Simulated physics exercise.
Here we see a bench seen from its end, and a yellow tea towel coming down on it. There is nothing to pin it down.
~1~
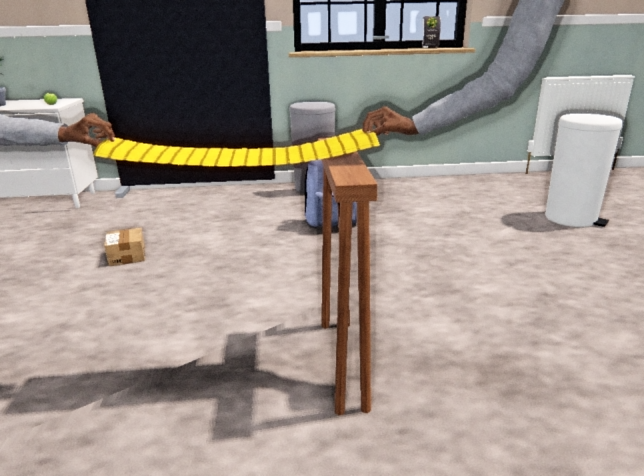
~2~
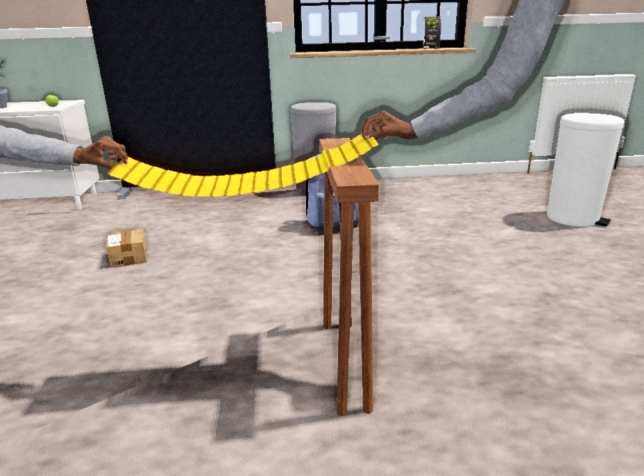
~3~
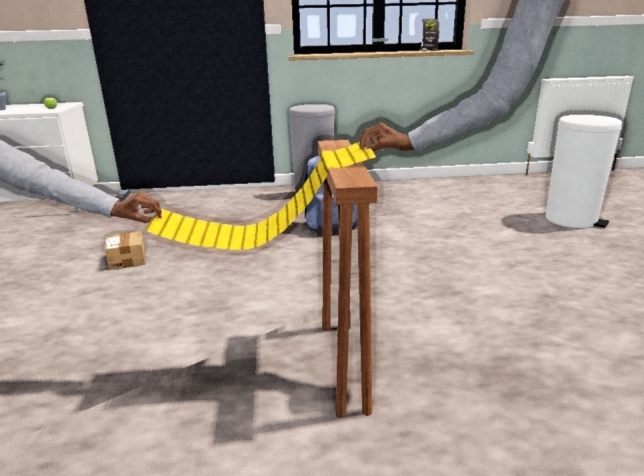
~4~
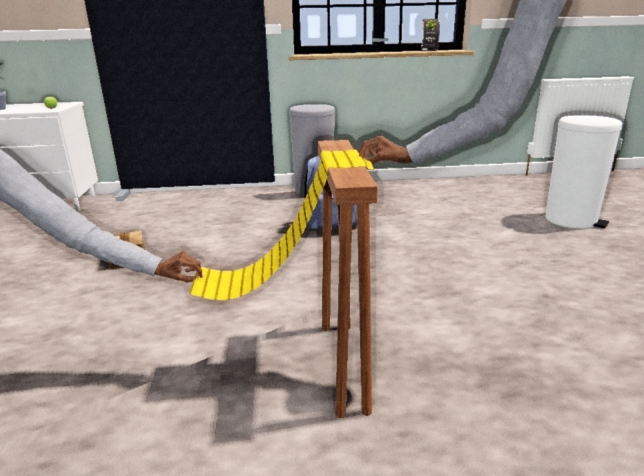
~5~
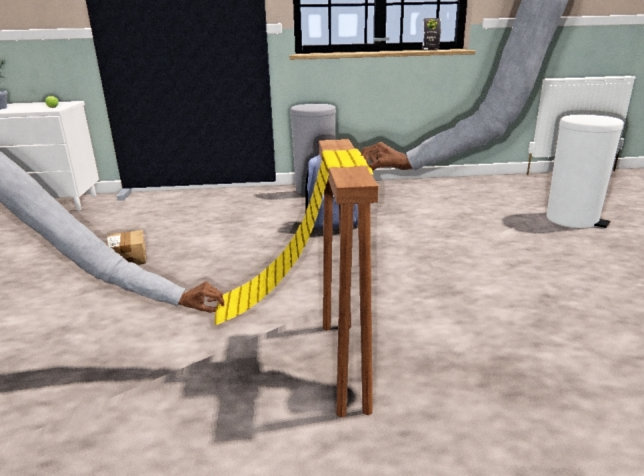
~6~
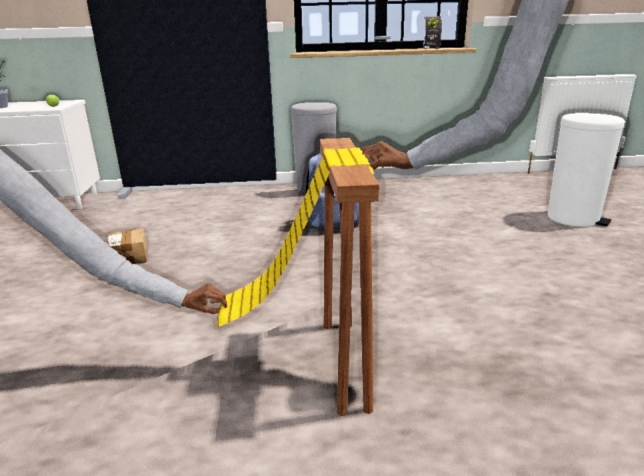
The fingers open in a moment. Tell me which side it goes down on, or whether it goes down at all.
I reckon it will give way to the left.
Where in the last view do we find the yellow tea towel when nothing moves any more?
It settles at roughly (296, 367).
Then, 0.22 s on from there, tea towel sliding left.
Then, 0.42 s on from there, tea towel clear of the top and falling near (292, 342).
Then, 0.62 s on from there, tea towel in a heap on the floor near (295, 366).
In the end, tea towel in a heap on the floor near (296, 366). The yellow tea towel drops leftwards.
